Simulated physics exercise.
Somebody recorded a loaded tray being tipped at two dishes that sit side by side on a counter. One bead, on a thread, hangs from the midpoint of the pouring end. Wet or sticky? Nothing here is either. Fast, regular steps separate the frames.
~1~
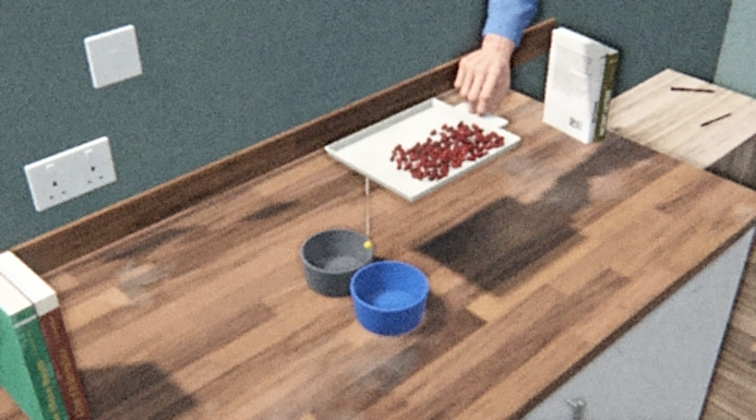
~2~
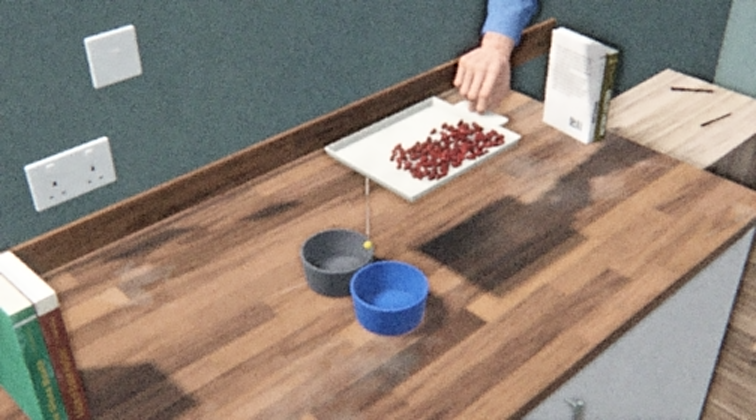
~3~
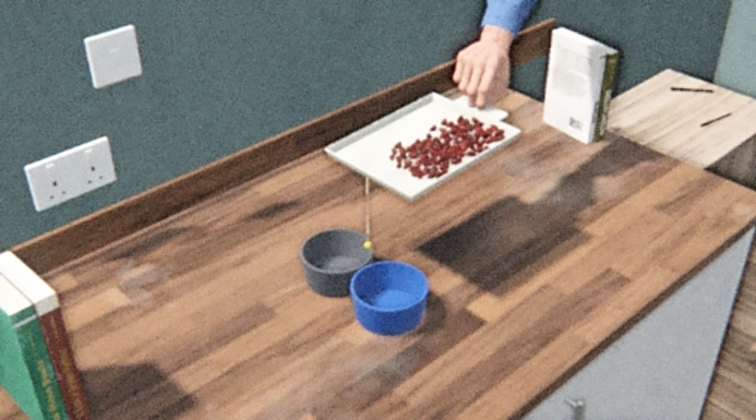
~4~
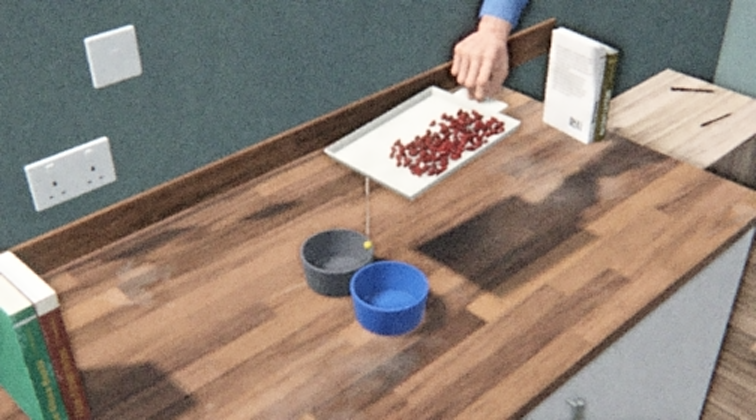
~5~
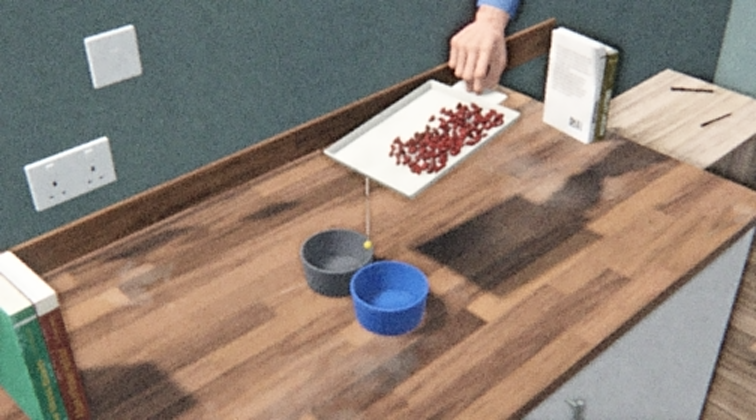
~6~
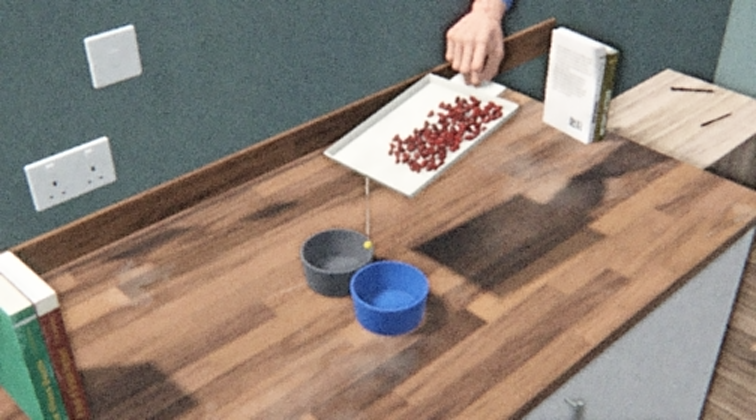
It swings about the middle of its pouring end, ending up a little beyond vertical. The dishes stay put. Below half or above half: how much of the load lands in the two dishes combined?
Above half.
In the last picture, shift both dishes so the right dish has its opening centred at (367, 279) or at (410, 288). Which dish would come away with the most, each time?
The one at left, then the one at left.
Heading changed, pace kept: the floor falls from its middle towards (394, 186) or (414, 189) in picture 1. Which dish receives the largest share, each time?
So, first the right-side one, then the right-side one.
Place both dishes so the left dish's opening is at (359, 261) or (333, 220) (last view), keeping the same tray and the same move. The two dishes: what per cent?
First placement: Some 40 %; second placement: Some 30 %.
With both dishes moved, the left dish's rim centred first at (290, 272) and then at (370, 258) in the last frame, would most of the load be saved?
In order, they'd catch a minor share, and next a minor share.
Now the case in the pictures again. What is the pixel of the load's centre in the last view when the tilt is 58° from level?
Check around (366, 153) in the last picture.
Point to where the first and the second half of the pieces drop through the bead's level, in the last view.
Around (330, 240) at first; around (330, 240) after that.
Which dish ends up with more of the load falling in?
That would be the left of the two, then.
Just after the last frame, tray tipped steeply; the larger part on the tray; about a tenth in the left dish; just a few outside both; just a few in the air.
A moment on, tray tipped right over; just a few on the tray; about a tenth in the right dish; roughly half in the left dish; about a tenth outside both; roughly a quarter in the air.
Further on, tray tipped past a quarter turn; about a tenth in the right dish; roughly two thirds in the left dish; roughly a quarter outside both.
When it is over, tray tipped past a quarter turn; about a tenth in the right dish; roughly two thirds in the left dish; roughly a quarter outside both.
